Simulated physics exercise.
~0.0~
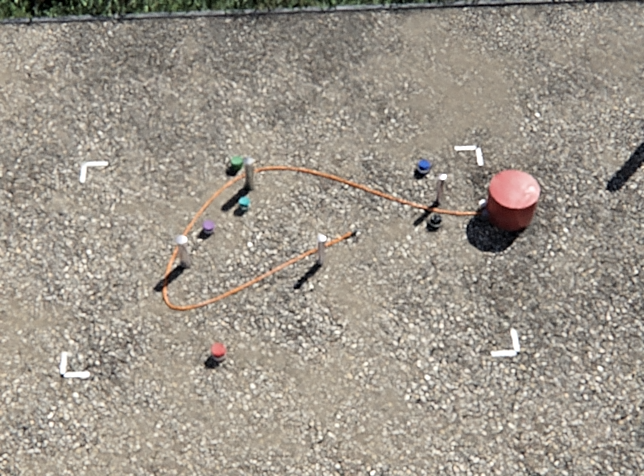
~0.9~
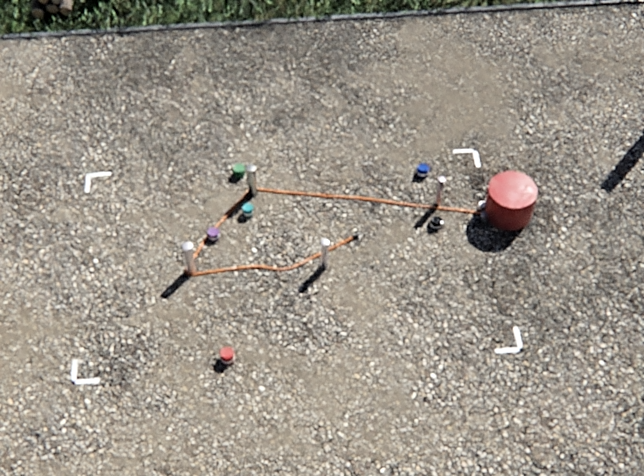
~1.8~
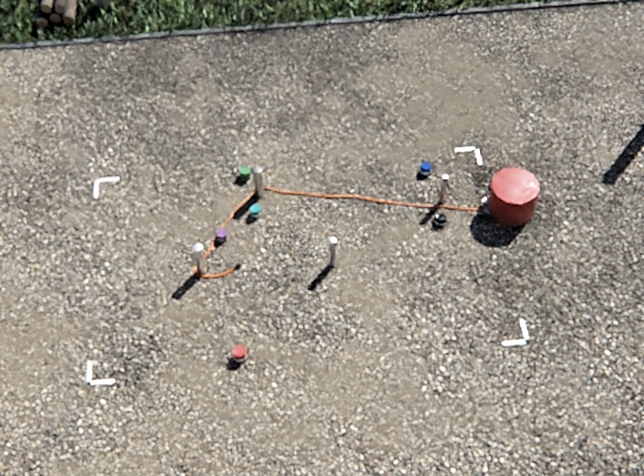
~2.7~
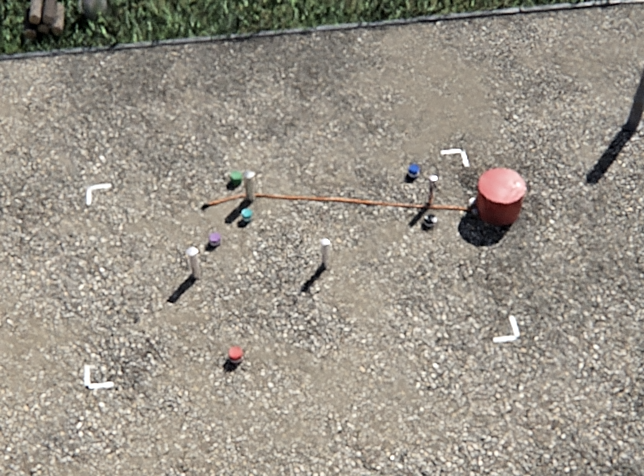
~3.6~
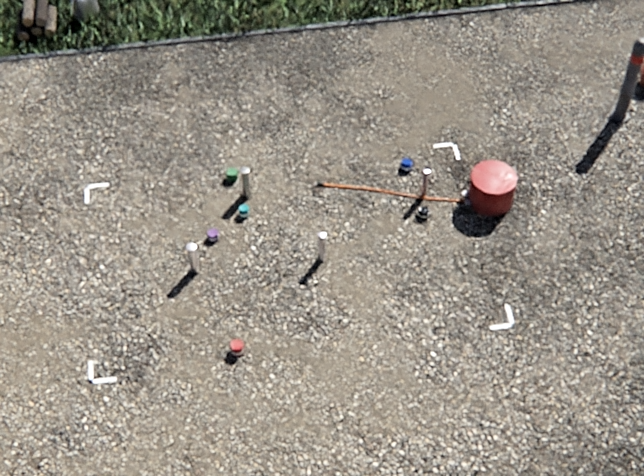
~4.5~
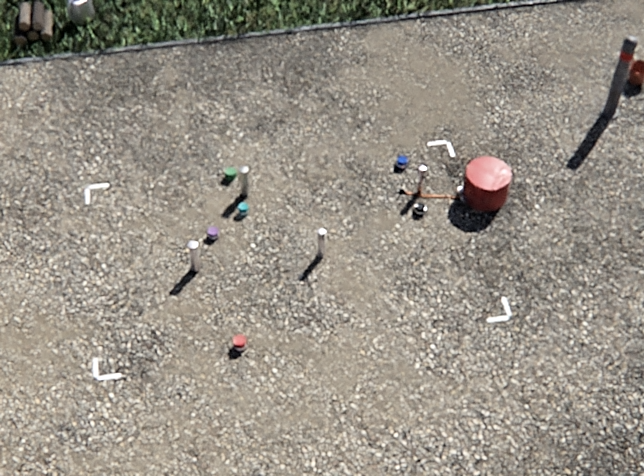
Red drum on gravel reeling in a loose orange cable rightward around steel posts, leaving a short end beside small coloured containers.
